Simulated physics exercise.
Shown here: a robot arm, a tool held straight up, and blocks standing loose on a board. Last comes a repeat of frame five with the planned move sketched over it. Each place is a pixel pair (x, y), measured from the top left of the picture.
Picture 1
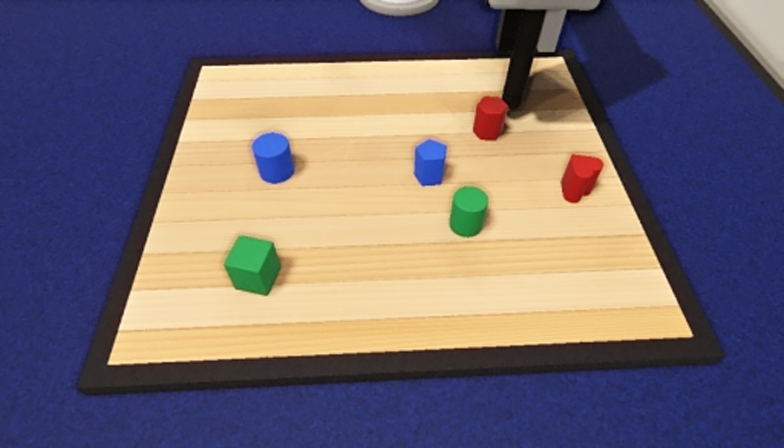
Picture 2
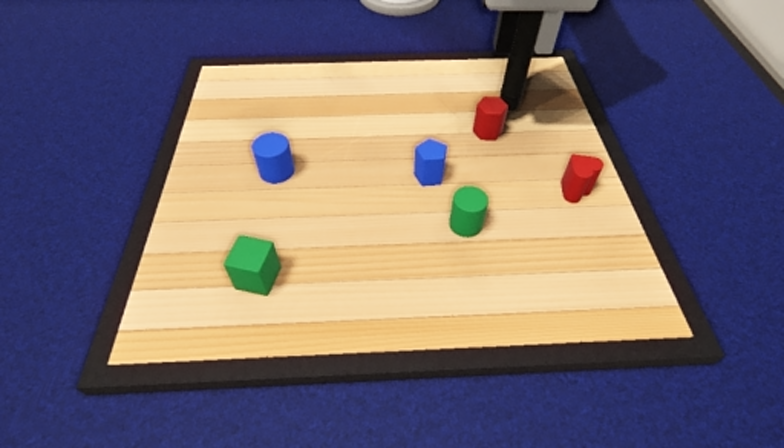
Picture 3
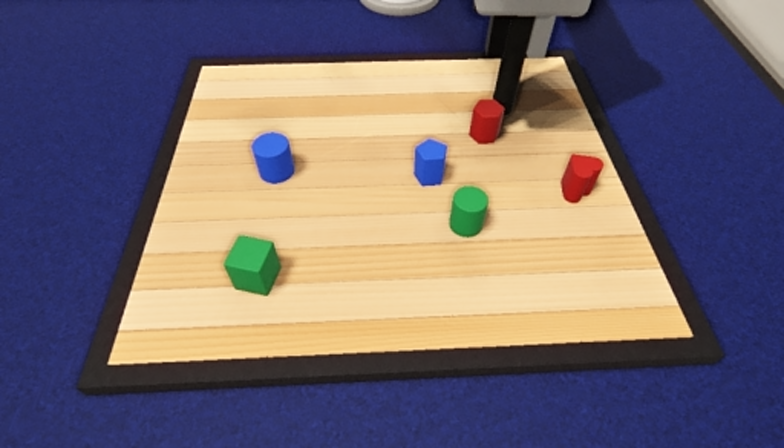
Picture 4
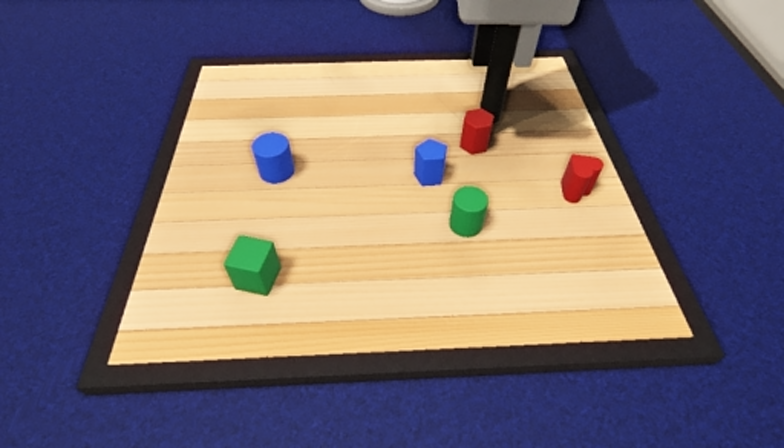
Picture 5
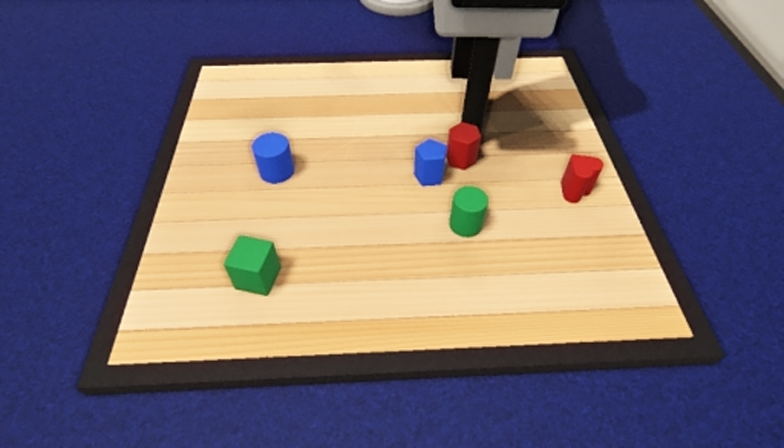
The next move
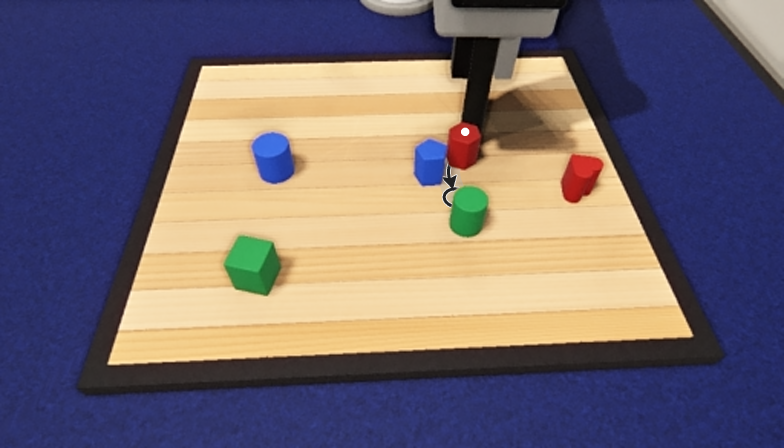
Robot arm pausing, then pushing a red hexagonal block a short way down and left across a wooden board, beside a blue block.
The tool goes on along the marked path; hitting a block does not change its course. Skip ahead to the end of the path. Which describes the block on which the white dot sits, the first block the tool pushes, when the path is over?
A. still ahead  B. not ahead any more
Answer: A.
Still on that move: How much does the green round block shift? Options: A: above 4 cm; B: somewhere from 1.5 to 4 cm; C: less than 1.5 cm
My pick is B.
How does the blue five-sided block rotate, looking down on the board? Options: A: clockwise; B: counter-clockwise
A (clockwise)
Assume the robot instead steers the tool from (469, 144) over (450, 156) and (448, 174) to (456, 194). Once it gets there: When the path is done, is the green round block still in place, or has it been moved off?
By the last moment of the path, the green round block has shifted.
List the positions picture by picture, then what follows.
The first picture shows tool's lower end at (511, 104); blue five-sided block at (432, 149); red hexagon at (493, 104); green round block at (471, 198).
The second picture shows tool at (509, 105); blocks still.
The third picture shows tool at (501, 110); red hexagon at (489, 107).
The fourth picture shows tool at (489, 118); red hexagon at (479, 117).
The fifth picture shows tool at (471, 131); blue five-sided block at (432, 149); red hexagon at (465, 132); green round block at (471, 198).
Drawn move, from (469, 144) over (453, 158) and (449, 177) to (456, 198); the dot is on the red hexagon.
What follows on the original path. Halfway along, tool at (451, 155); blue five-sided block at (421, 158), turned 60° clockwise; red hexagon at (453, 160), turned 25° anticlockwise.
At the end, tool at (458, 185); blue five-sided block at (421, 159), turned 65° clockwise; red hexagon at (453, 191); green round block at (475, 212).
